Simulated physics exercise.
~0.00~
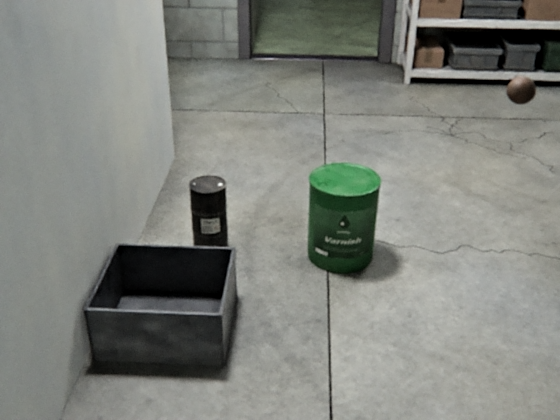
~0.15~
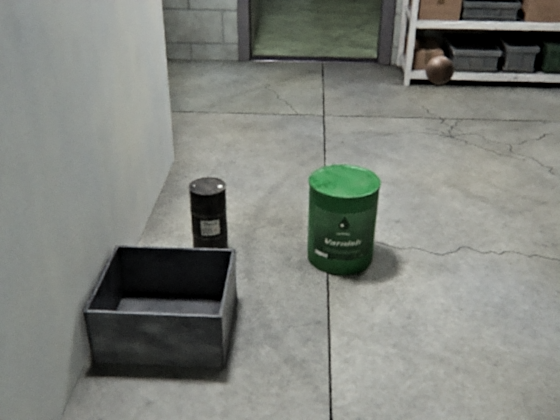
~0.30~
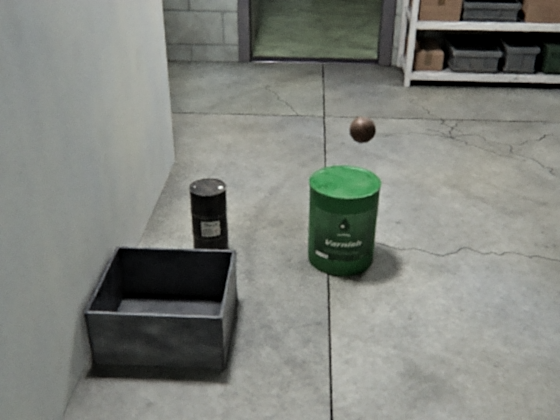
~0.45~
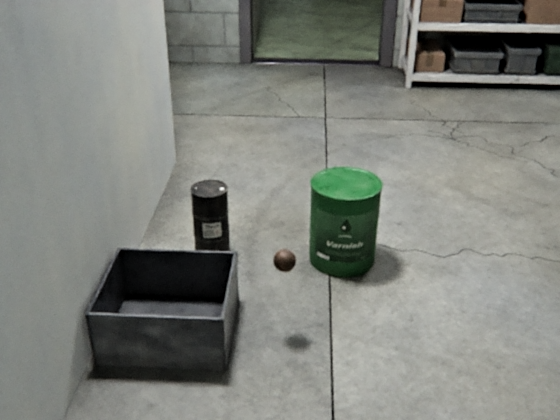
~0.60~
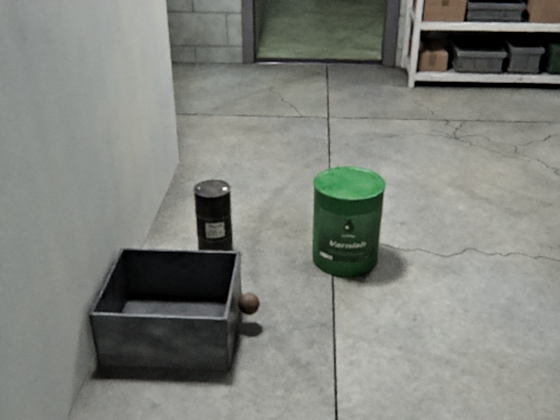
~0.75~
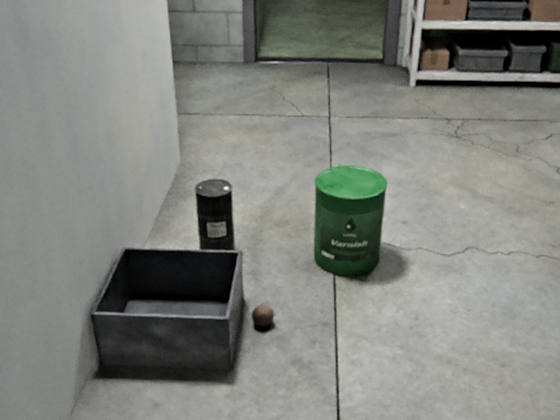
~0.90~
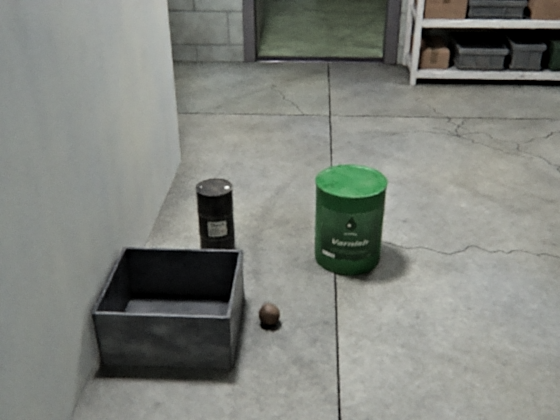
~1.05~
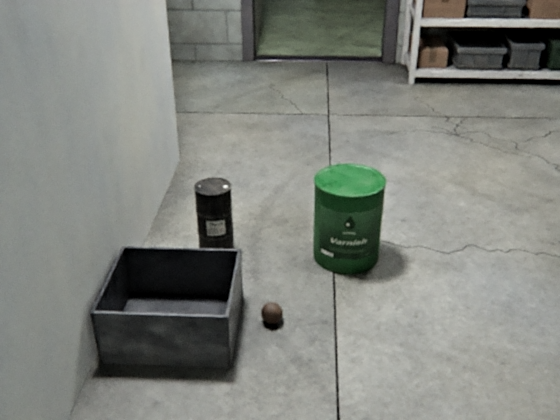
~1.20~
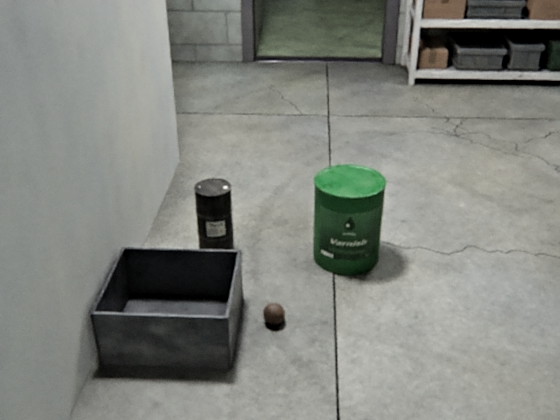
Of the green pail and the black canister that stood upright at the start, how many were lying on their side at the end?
None of them were lying on their side. Both the green pail and the black canister were still standing upright at the end.
